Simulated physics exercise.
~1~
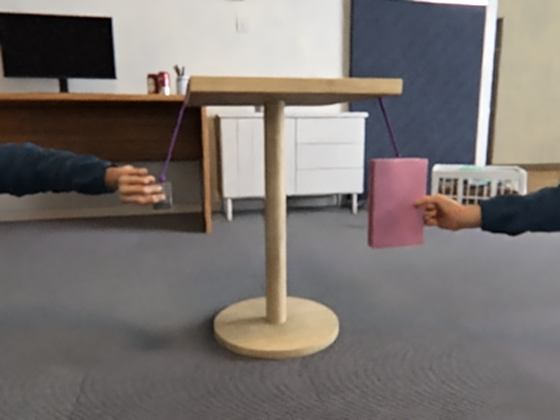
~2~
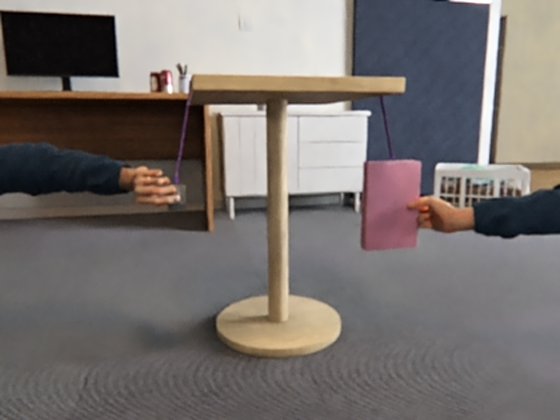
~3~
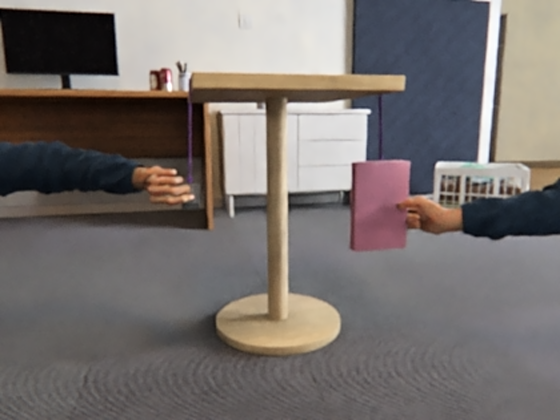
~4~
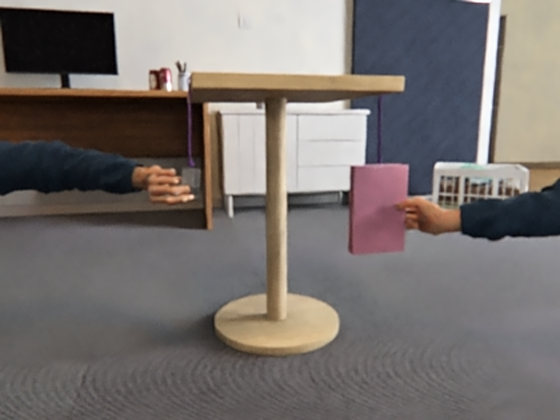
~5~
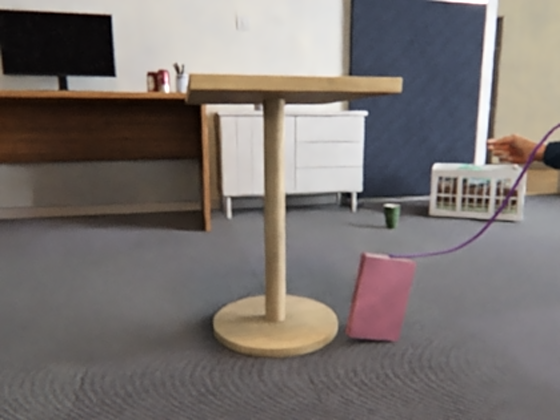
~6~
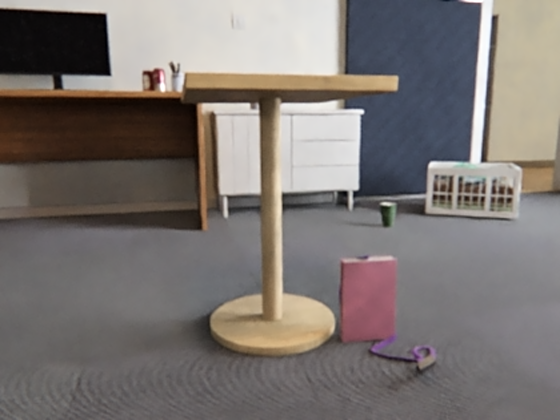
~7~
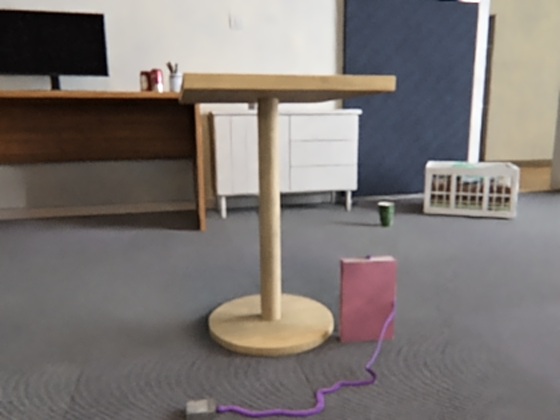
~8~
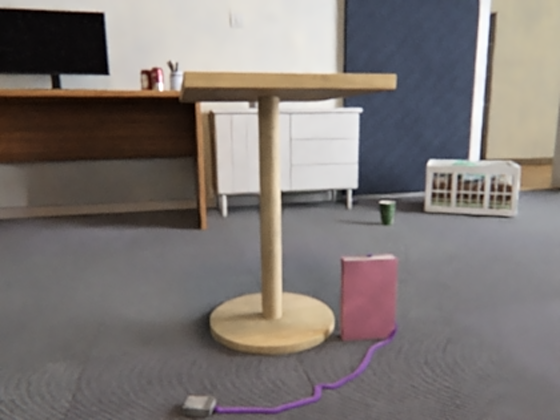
On a carpeted floor, released hands let a book drop, pulling a ribbon rightwards off a stand.
